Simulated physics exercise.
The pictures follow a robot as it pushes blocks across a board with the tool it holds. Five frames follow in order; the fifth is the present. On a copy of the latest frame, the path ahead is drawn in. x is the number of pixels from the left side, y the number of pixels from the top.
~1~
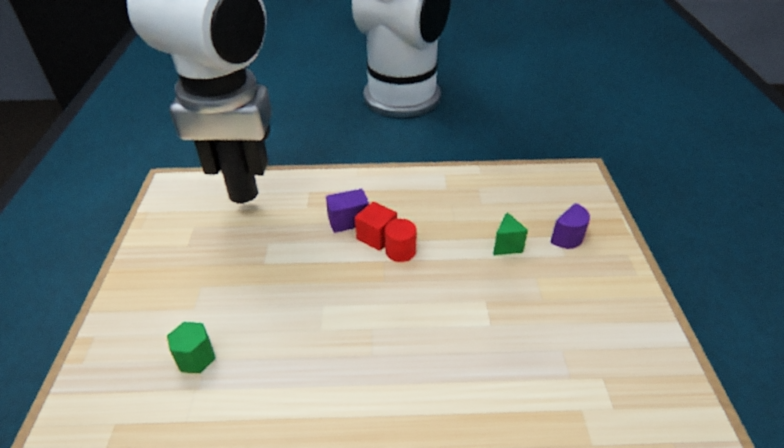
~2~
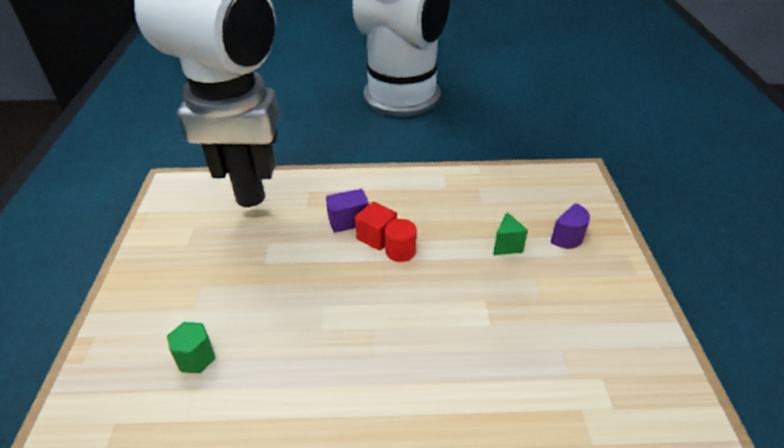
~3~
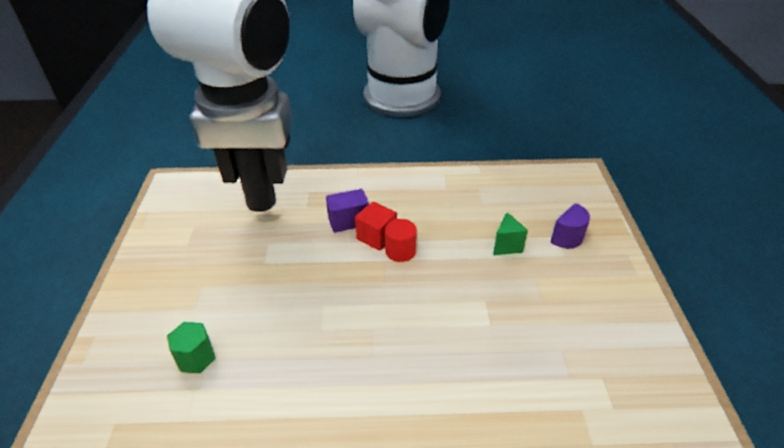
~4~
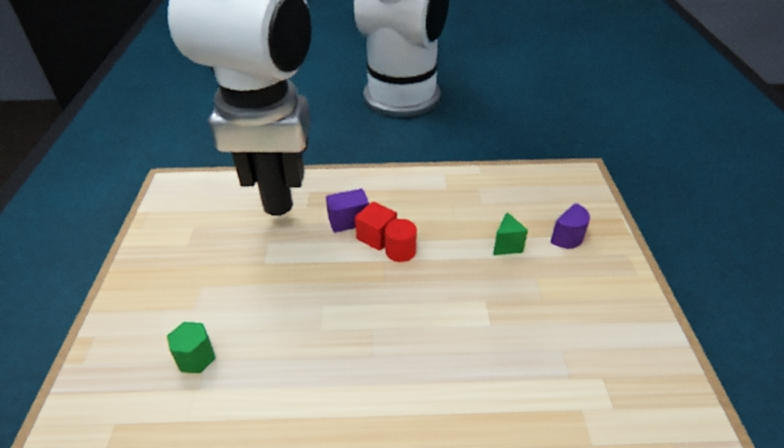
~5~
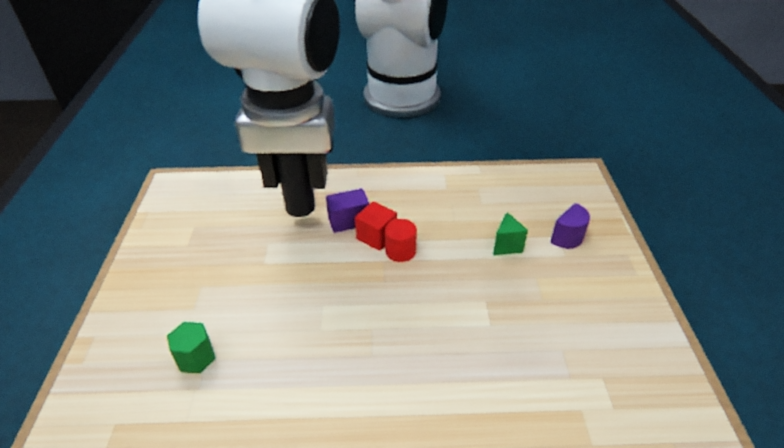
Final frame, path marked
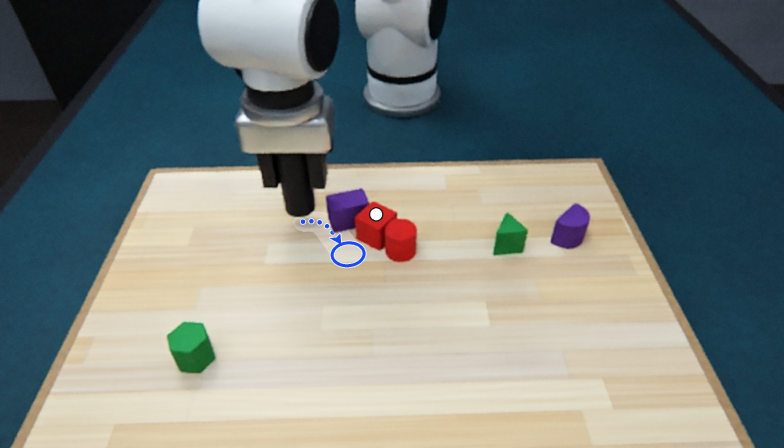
A white robot arm with a dark, blunt tool hangs over the upper left of a pale wooden board on a teal surface, seen from above by a still camera. A purple block, a red cube and a red cylinder cluster near the top centre, with green and purple pieces at right and a green hexagonal block lower left. The arm slides a short way right, bringing its tool close beside the purple block, while every block stays still.
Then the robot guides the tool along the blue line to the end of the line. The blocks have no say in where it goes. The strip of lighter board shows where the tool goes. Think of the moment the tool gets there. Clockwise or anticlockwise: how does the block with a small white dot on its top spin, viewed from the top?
Clockwise.
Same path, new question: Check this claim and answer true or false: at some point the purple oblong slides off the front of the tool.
That is true.
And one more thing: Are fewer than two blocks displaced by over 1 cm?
Yes, that is what happens.
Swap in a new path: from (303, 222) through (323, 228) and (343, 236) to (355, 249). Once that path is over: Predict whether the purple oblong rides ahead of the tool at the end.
The purple oblong is left behind or beside.
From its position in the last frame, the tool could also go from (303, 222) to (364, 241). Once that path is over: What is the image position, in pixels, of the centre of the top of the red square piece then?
My best guess is (399, 214).
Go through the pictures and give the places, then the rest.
In the first frame, tool's lower end (244, 195); purple oblong (347, 199); red square piece (376, 214); red round block (401, 229).
In the second frame, tool (251, 198); blocks still.
In the third frame, tool (262, 203); blocks still.
In the fourth frame, tool (278, 207); blocks still.
In the fifth frame, tool (301, 208); purple oblong (347, 199); red square piece (376, 214); red round block (401, 229).
Drawn move, from (303, 222) through (325, 225) and (337, 239) to (348, 254); the dot is on the red square piece.
On the path given first. Halfway along, tool (330, 218); purple oblong (362, 198), turned 15° anticlockwise; red square piece (380, 213), turned 20° clockwise.
At the end, tool (347, 240); purple oblong (362, 198), turned 15° anticlockwise; red square piece (380, 213), turned 20° clockwise; red round block still.
